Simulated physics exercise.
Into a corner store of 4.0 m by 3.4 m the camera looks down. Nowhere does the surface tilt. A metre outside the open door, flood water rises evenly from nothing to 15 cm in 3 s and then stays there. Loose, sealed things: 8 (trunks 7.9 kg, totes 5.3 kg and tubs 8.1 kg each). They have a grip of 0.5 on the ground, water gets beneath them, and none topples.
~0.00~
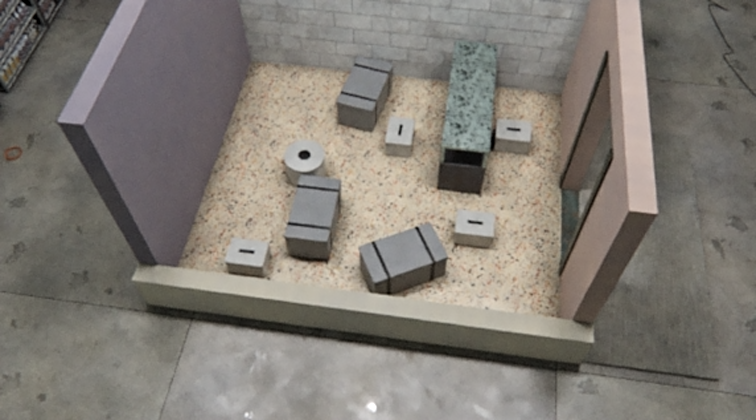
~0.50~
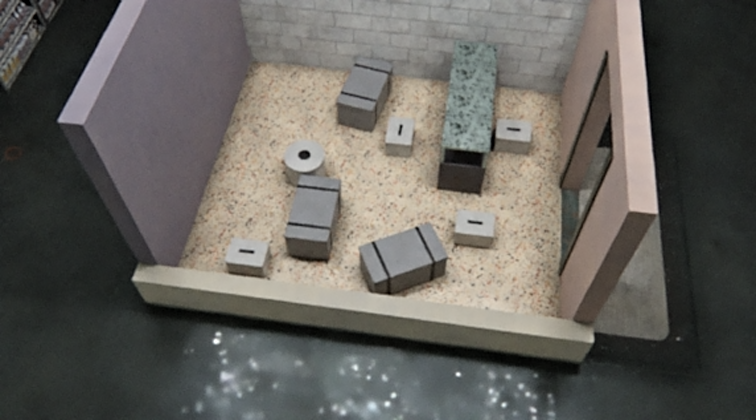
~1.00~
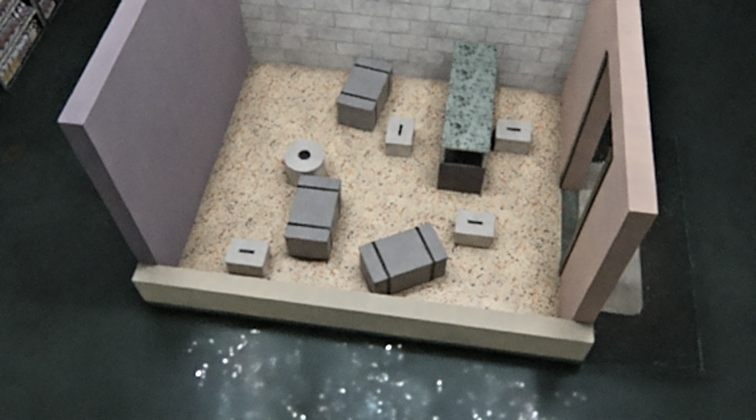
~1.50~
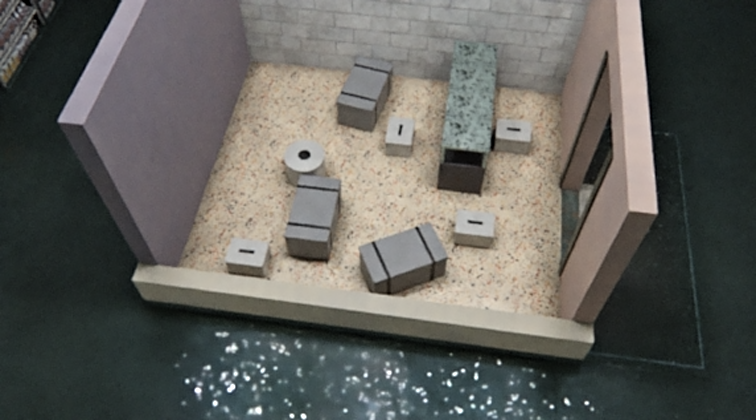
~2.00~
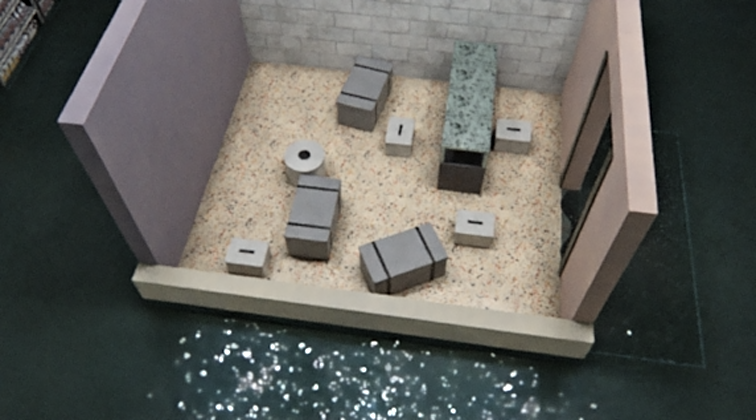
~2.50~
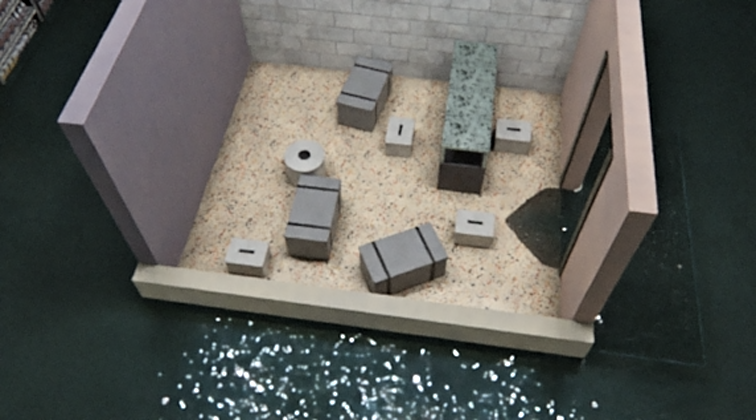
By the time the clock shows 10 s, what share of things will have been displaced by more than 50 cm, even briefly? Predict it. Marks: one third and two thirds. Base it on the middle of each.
A fair number move that far, a third to two thirds.
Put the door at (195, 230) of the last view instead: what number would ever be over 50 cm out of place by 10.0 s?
In that case the number is 5.
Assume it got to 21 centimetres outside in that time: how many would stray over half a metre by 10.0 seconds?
Result: 7.
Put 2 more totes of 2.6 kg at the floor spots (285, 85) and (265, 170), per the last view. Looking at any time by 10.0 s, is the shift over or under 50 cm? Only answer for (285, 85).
That one is within the limit.
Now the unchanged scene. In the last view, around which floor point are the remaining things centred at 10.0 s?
(329, 169).
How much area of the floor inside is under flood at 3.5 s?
Somewhere around 2.0 m2, roughly.
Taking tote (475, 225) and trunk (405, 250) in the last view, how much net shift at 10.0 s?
The first is 200 cm from its start, the second 150 cm.
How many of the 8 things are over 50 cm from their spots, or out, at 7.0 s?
I make it 3.
After 3.5 s 0 of 8 are over 50 cm from their spots; 0 afloat.
After 4.5 s 1 of 8 are over 50 cm from their spots; 0 afloat.
After 7.0 s 3 of 8 are over 50 cm from their spots; 4 afloat.
After 10.0 s 4 of 8 are over 50 cm from their spots, and 5 have been at some point; 6 afloat.
